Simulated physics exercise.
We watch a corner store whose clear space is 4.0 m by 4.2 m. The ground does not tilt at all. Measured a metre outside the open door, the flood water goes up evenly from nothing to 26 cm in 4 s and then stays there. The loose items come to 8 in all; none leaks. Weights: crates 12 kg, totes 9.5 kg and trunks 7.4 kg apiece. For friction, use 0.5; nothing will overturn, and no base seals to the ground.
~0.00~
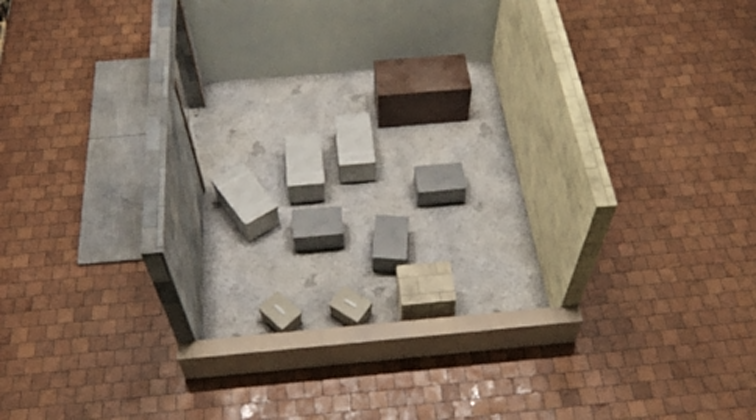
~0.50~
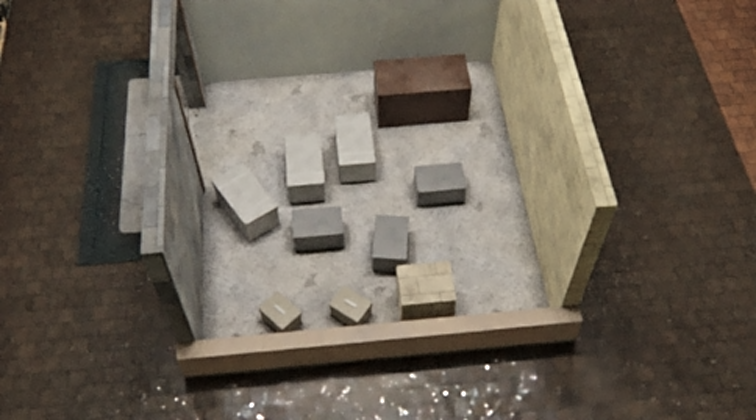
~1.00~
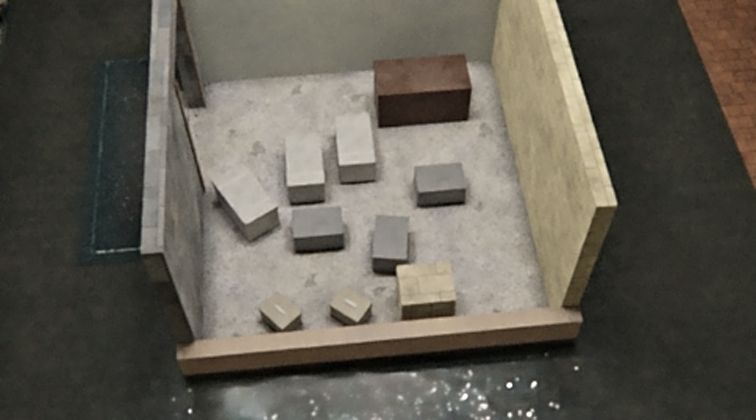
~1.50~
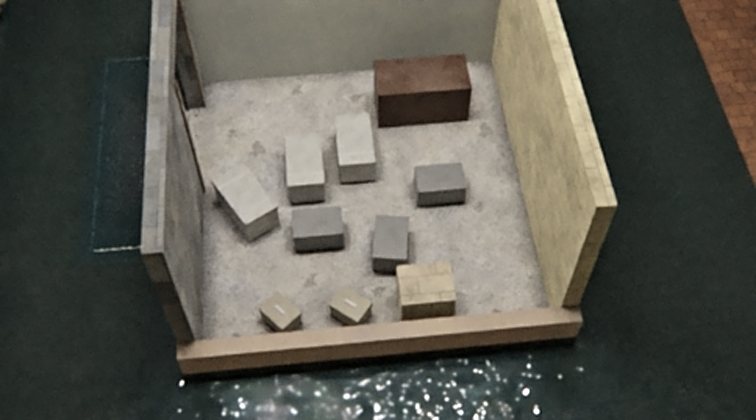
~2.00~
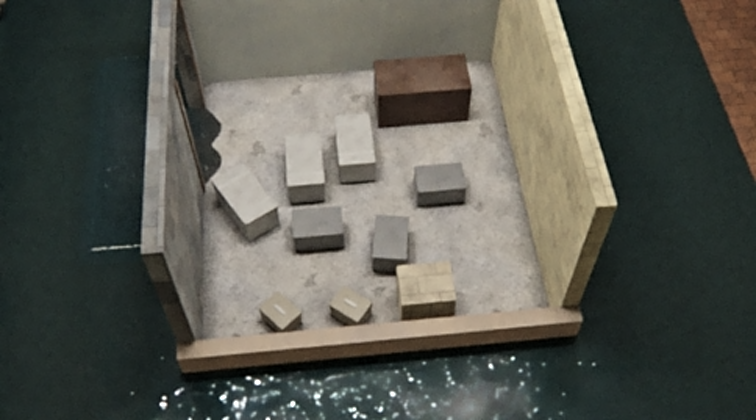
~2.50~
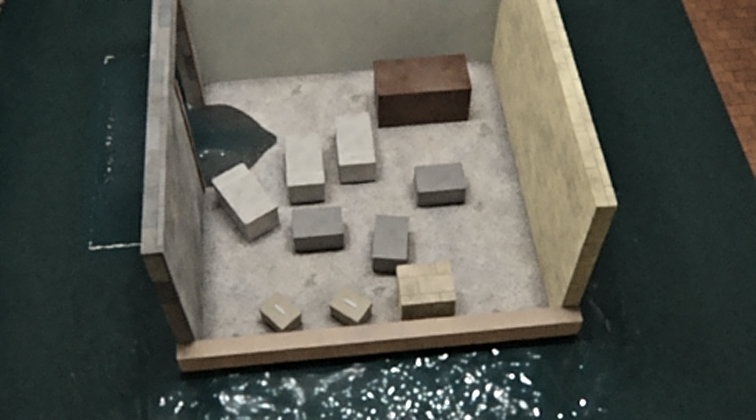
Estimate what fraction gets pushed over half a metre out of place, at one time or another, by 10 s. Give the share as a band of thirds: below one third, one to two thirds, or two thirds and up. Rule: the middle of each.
It's going to be somewhere in the middle, I reckon.
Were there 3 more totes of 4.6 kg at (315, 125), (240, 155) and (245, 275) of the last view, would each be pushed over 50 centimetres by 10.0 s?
Result by item, in order: Beyond the cutoff, beyond the cutoff, inside the cutoff.
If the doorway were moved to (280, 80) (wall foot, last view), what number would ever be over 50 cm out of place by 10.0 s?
Then 7 of them would.
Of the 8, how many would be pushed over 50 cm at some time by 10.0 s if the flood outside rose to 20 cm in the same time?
You'd get 3 in that case.
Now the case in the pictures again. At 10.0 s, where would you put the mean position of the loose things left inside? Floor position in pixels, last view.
Mean floor pixel: About (371, 278).
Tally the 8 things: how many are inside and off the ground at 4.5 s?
At that instant the tally stands at 1.
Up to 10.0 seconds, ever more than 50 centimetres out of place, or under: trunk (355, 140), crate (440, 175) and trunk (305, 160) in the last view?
First farther, then farther, then farther.
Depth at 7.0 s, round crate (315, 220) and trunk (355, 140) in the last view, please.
First roughly 3 cm, second roughly 14 cm.
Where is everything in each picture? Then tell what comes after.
A crate at (317, 222) rests on the ground; a crate at (440, 177), on the bottom; 0.0 m2 under water; 0 of 8 have shifted, in the first picture.
A crate at (317, 222) rests on the ground; a crate at (440, 177) rests on the ground; water covers 0.0 m2; 0 of 8 have shifted, in the second picture.
A crate at (317, 222), on the bottom; a crate at (440, 177), on the bottom; water covers 0.0 m2; 0 of 8 have shifted, in the third picture.
A crate at (317, 222), on the bottom; a crate at (440, 177), on the bottom; 0.0 m2 under water; 0 of 8 have shifted, in the fourth picture.
A crate at (317, 222) rests on the ground; a crate at (440, 177), on the bottom; 0.2 m2 under water; 0 of 8 have shifted, in the fifth picture.
A crate at (317, 222) rests on the ground; a crate at (440, 177), on the bottom; water covers 0.8 m2; 0 of 8 have shifted, in the sixth picture.
After 3.5 s 0 of 8 are over 50 cm from their spots; 0 afloat.
After 4.5 s 2 of 8 are over 50 cm from their spots; 1 afloat.
After 7.0 s 3 of 8 are over 50 cm from their spots; 2 afloat.
After 10.0 s 3 of 8 are over 50 cm from their spots, and 3 have been at some point; 6 afloat.
